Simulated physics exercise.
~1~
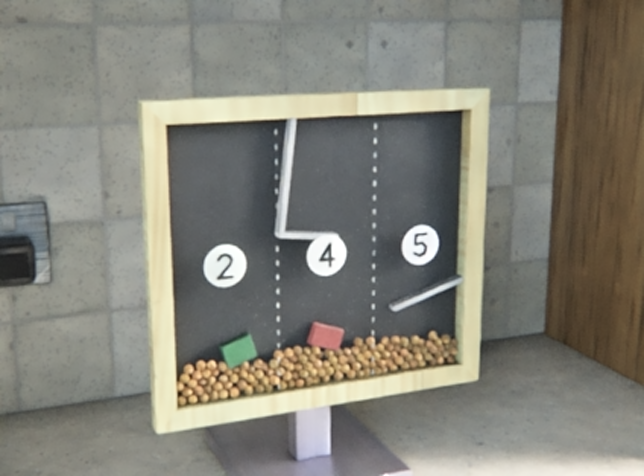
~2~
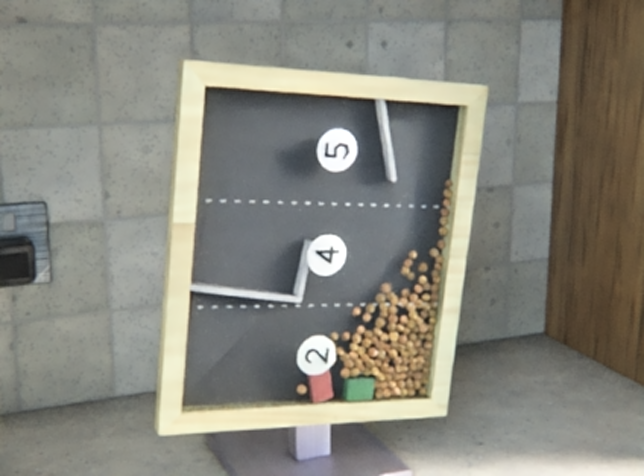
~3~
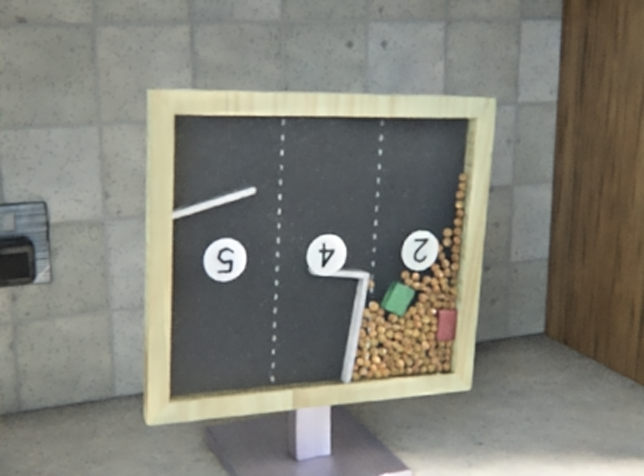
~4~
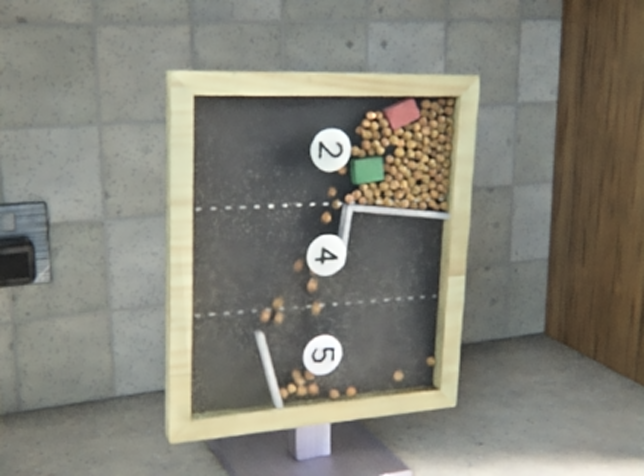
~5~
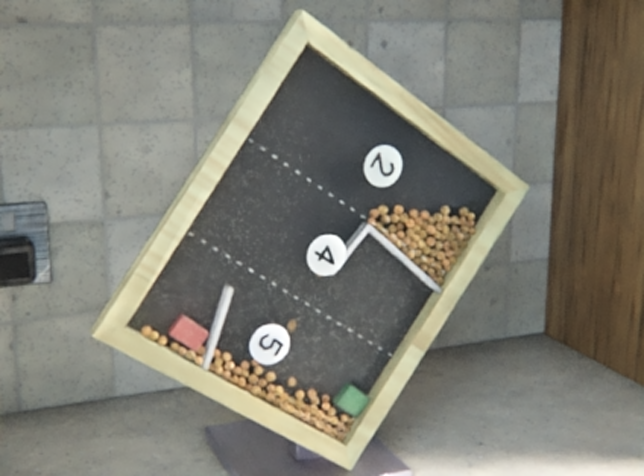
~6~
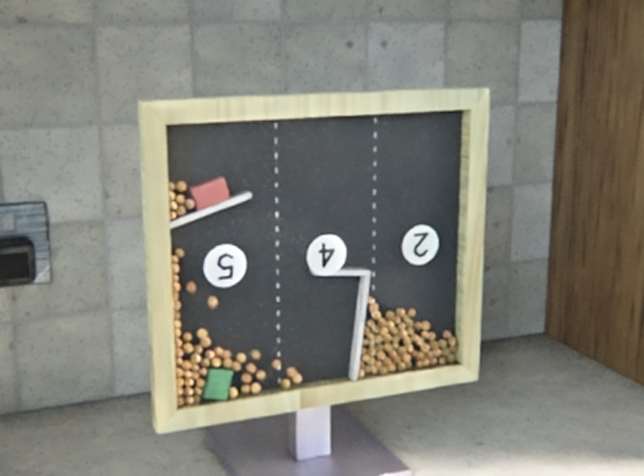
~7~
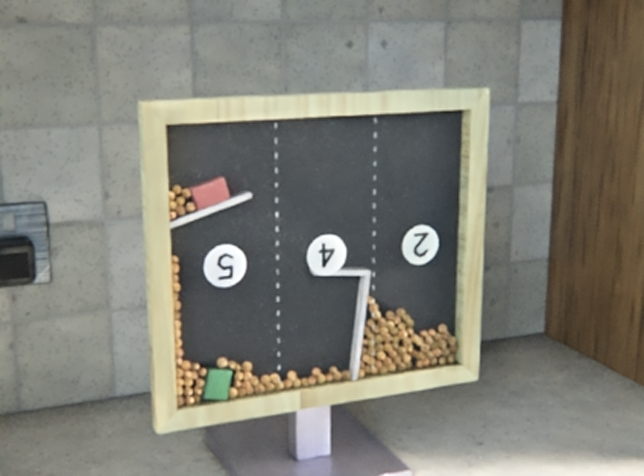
We see a framed case of wooden beads turn anticlockwise well past upside down, spilling beads and the red and green blocks, then swing partway back and settle inverted, beads piled at both sides, the red block on the upper left ledge and the green block at lower left.
